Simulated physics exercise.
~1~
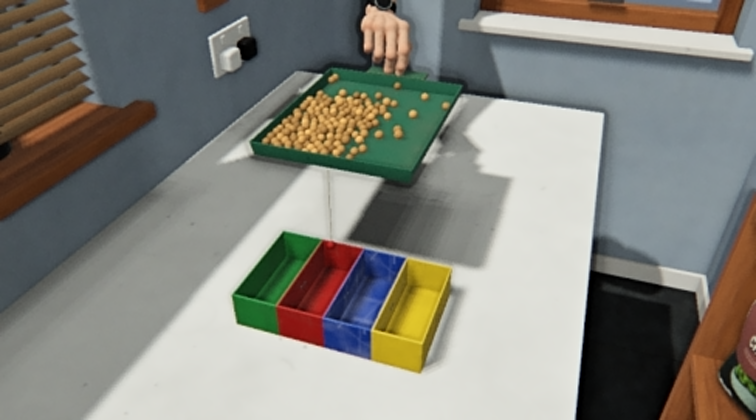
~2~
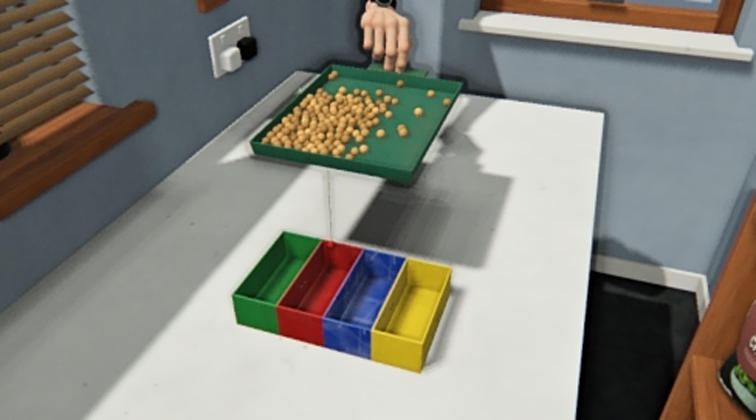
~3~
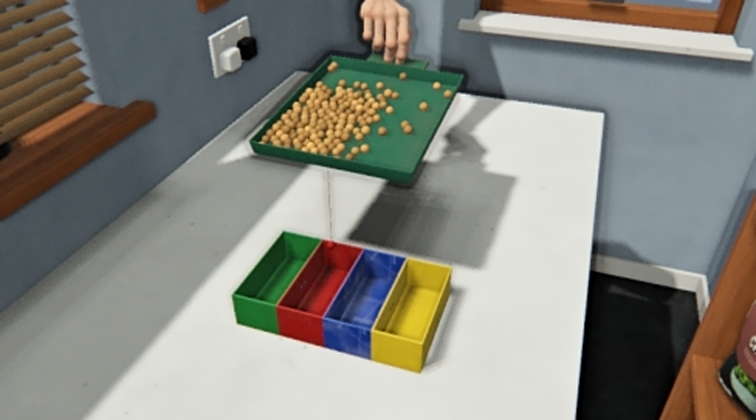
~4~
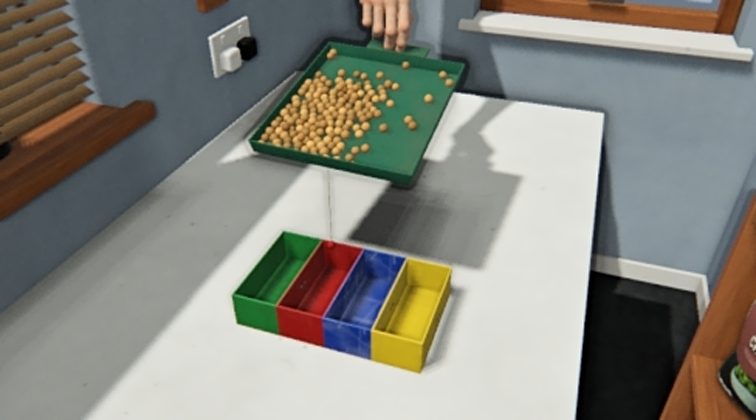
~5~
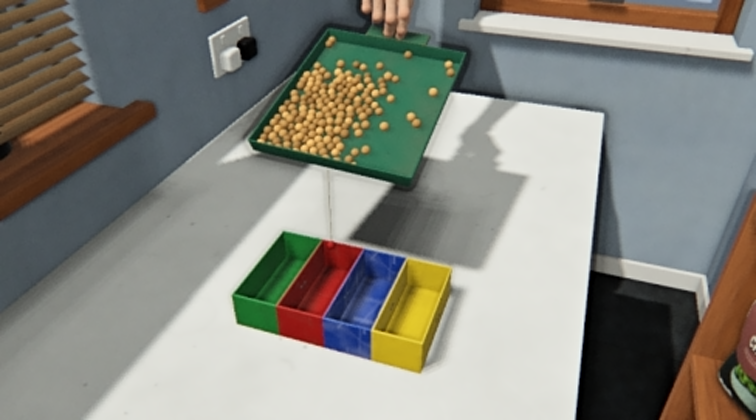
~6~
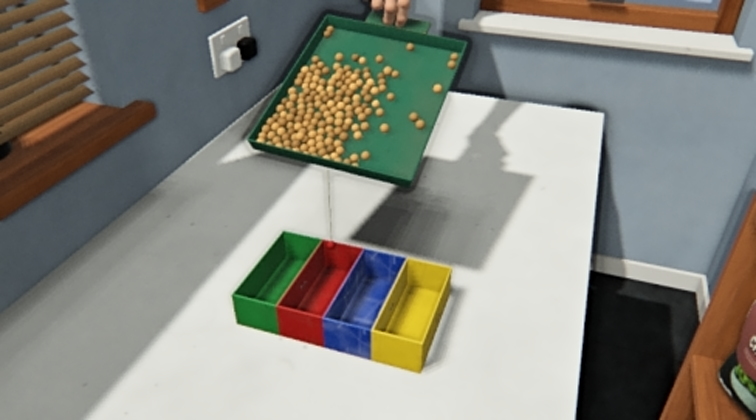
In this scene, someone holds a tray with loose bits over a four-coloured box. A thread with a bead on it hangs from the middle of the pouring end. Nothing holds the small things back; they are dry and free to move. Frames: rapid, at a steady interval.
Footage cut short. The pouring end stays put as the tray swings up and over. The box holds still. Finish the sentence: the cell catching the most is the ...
... Blue cell.
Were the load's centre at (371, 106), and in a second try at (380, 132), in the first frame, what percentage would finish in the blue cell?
Share in order: Roughly 50 %, 40 %.
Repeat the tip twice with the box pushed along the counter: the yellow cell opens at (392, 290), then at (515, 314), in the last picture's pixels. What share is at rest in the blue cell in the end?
Trial 1 around 30 percent, trial 2 around 0 percent.
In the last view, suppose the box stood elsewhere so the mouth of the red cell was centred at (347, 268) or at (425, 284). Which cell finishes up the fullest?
That blue cell first, the green cell second.
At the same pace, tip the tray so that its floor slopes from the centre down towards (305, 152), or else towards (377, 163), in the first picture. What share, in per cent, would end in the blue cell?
You'd get 0 per cent the first time and 40 per cent the second time.
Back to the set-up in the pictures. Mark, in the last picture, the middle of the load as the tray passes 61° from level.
Somewhere around pixel (344, 141) in the last picture.
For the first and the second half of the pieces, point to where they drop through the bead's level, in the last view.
At (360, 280) for the first part, then at (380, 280) for the others.
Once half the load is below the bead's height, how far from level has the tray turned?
The angle is around 95°.
Soon, tray tipped steeply; nearly all on the tray; a stray few in the yellow cell; a stray few falling or outside the box.
A while on, tray tipped right over; about a quarter on the tray; about a quarter in the blue cell; a small part in the red cell; a small part in the yellow cell; a stray few in the green cell; about a quarter falling or outside the box.
Towards the end, tray tipped past a quarter turn; about a third in the blue cell; about a quarter in the red cell; about a quarter in the yellow cell; a stray few in the green cell; a small part falling or outside the box.
Finally, tray tipped past a quarter turn; about a third in the blue cell; about a quarter in the red cell; about a quarter in the yellow cell; a stray few in the green cell; a small part outside the box.
